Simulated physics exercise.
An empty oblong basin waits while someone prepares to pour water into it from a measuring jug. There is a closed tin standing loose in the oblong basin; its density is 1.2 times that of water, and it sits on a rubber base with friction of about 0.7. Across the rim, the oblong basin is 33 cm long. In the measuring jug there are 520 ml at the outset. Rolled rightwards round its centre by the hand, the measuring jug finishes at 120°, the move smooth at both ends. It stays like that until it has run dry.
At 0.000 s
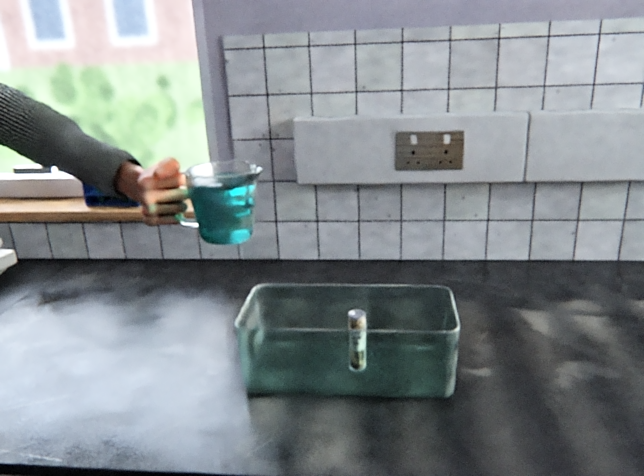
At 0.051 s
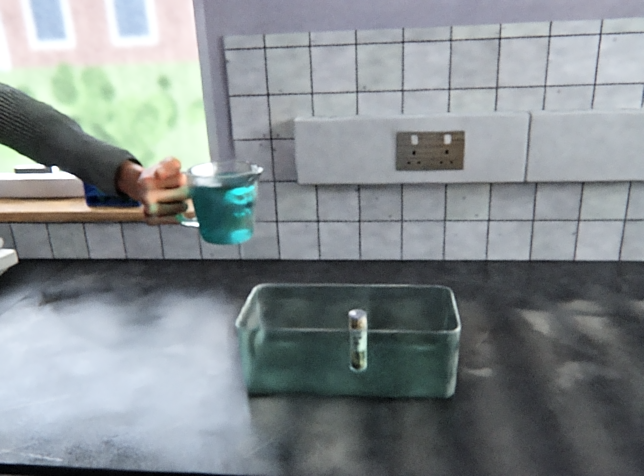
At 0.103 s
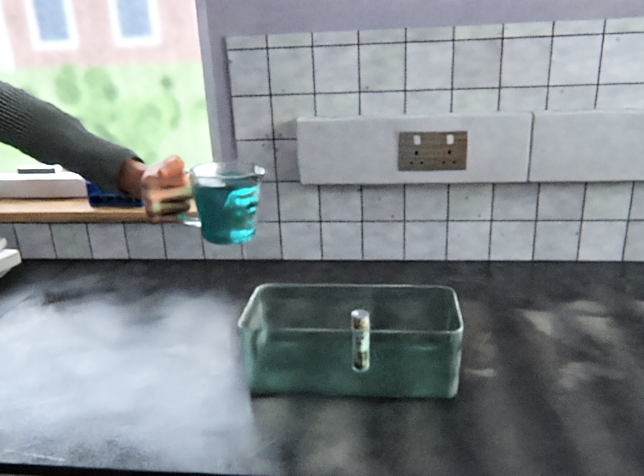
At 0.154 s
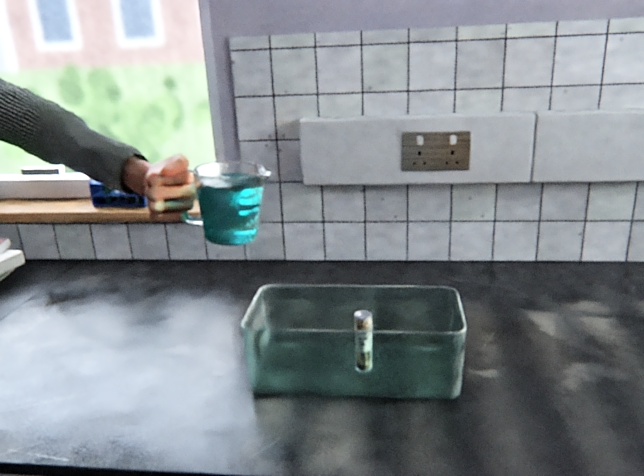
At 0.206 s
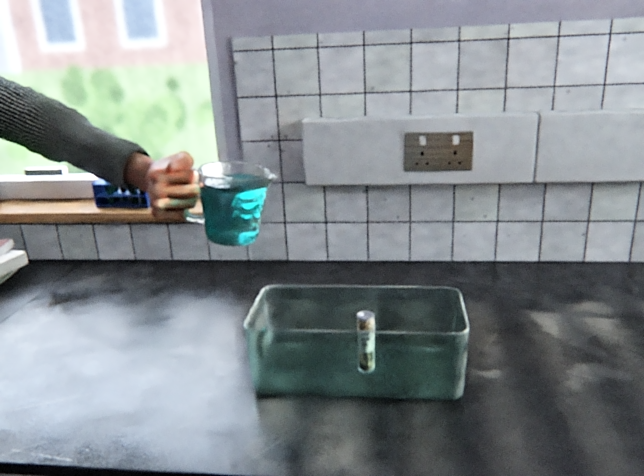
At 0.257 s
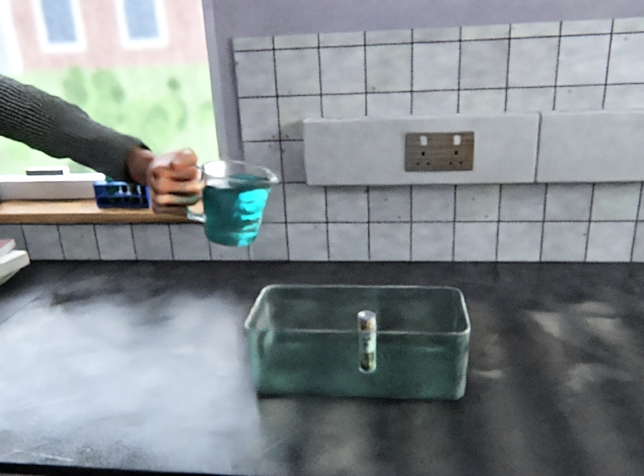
On a dark kitchen worktop, a hand slightly tilts a measuring jug of blue-green liquid rightwards near a glass basin.
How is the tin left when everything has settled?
I'd say it will ride it out.
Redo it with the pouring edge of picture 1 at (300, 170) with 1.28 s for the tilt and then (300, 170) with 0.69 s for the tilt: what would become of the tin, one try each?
In the first try it comes down; in the second it comes down.
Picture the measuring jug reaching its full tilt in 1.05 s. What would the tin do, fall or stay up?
In that case the tin does not tip.
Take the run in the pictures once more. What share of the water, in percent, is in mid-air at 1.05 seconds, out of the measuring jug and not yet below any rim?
I'd put it at about 16 per cent of the liquid.
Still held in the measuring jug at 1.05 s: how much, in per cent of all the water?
Share remaining: Approx. 8 %.
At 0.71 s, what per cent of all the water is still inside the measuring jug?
Around 68 percent.
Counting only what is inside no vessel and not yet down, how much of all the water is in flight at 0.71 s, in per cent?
It comes to about 24 percent.
Then, 0.71 s in, the tilt is 71° and 68 per cent is still to pour; the tin stands where it began.
Then, 1.05 s in, the tilt is 111° and 8 per cent is still to pour; the tin stands where it began.
Then, 1.40 s in, the tilt is 120° and 0 per cent is still to pour; the tin stands where it began.
Then, 1.78 s in, the tilt is 120° and 0 per cent is still to pour; the tin stands where it began.
Finally, the tin stands where it began.
